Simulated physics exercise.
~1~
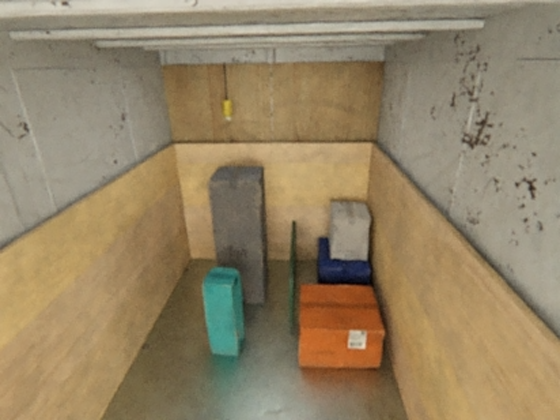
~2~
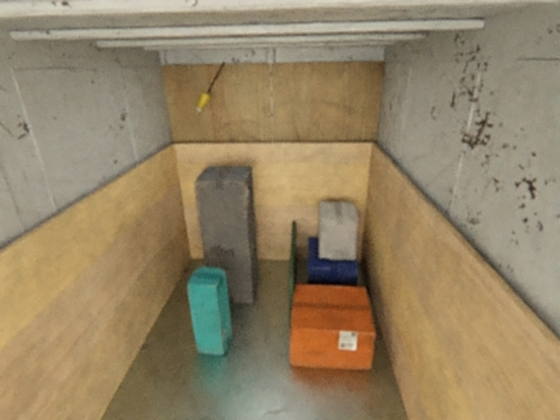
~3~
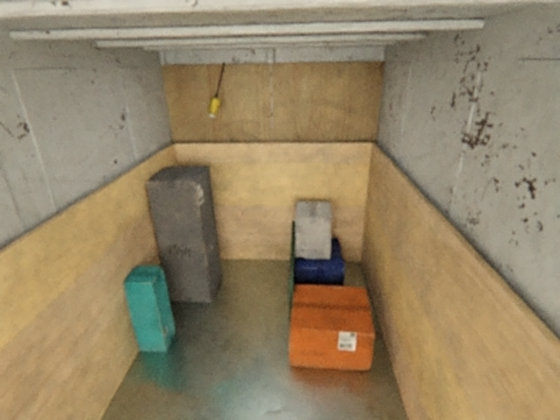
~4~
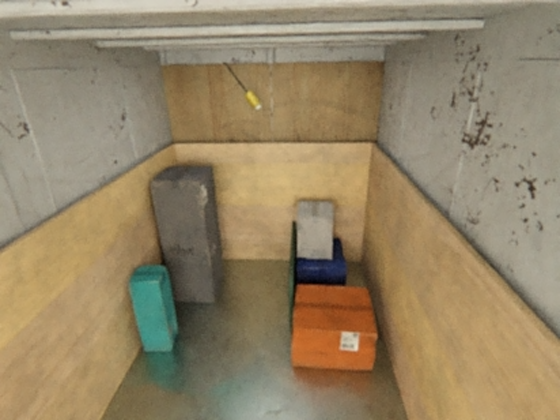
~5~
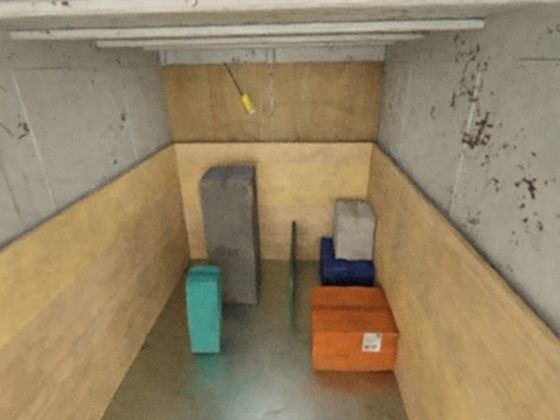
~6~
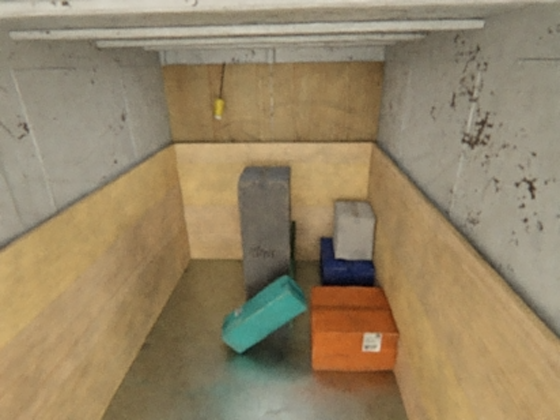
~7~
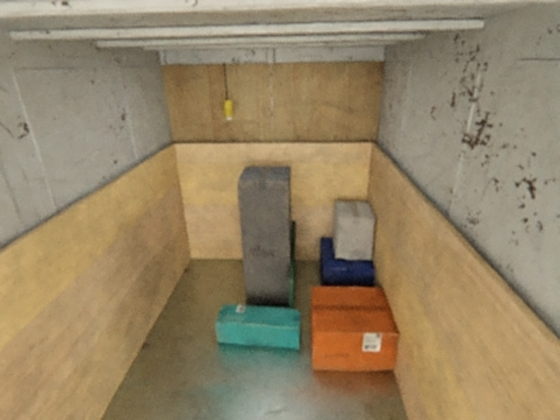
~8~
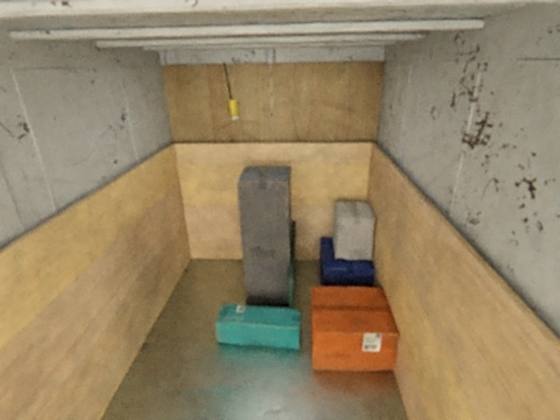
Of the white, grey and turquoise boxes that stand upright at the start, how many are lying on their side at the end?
One of them is, the turquoise box. The white and grey boxes are still upright.
